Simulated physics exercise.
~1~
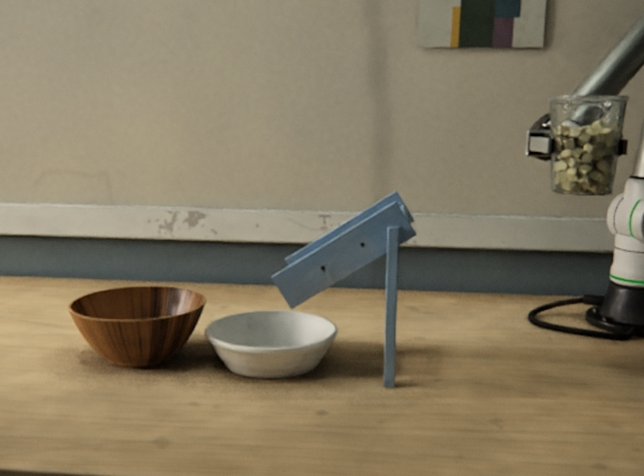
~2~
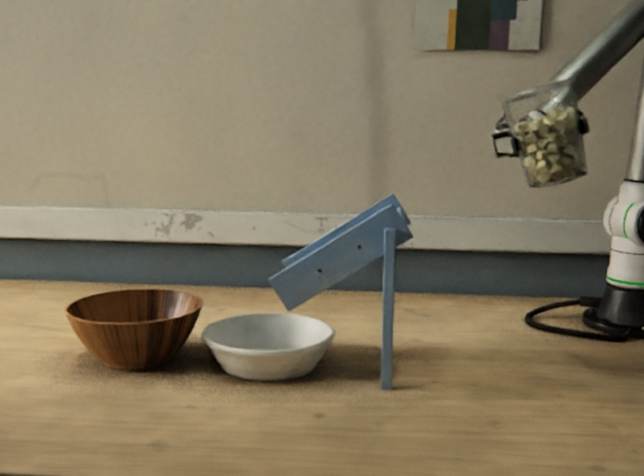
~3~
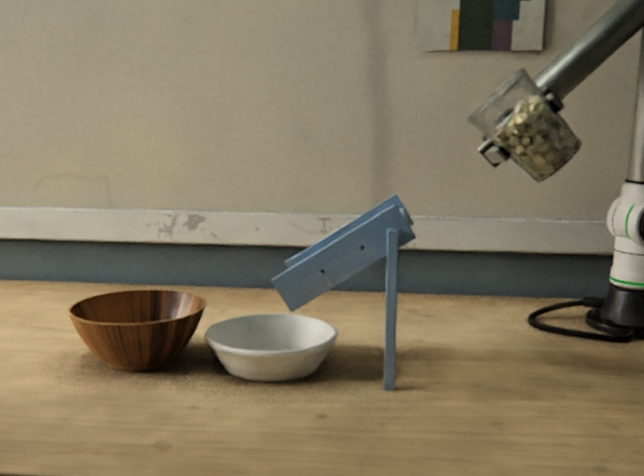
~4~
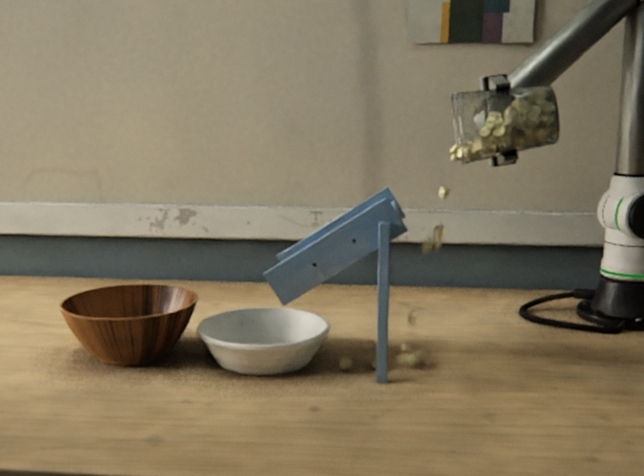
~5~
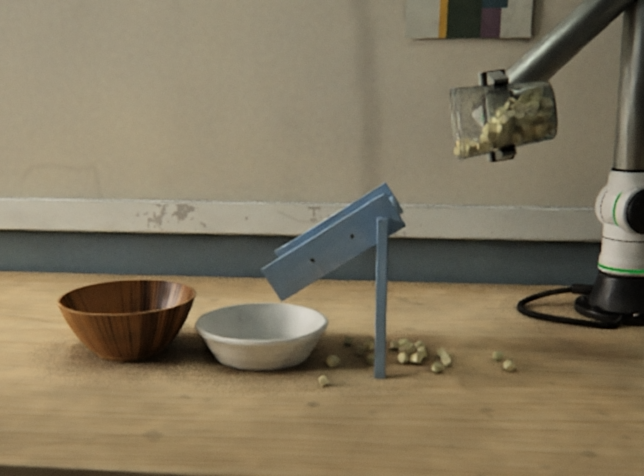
At the start, a robot arm on the right holds an upright clear cup of pale vegetable pieces above a wooden table, where a blue sloping chute stands beside a white bowl and a brown bowl. The arm moves the cup left and begins to tip it toward the chute. It tilts further until the cup lies on its side, and some pieces tumble out, dropping past the raised end of the chute. They land on the table around its leg and scatter. Finally the arm holds still, with most pieces still in the cup.
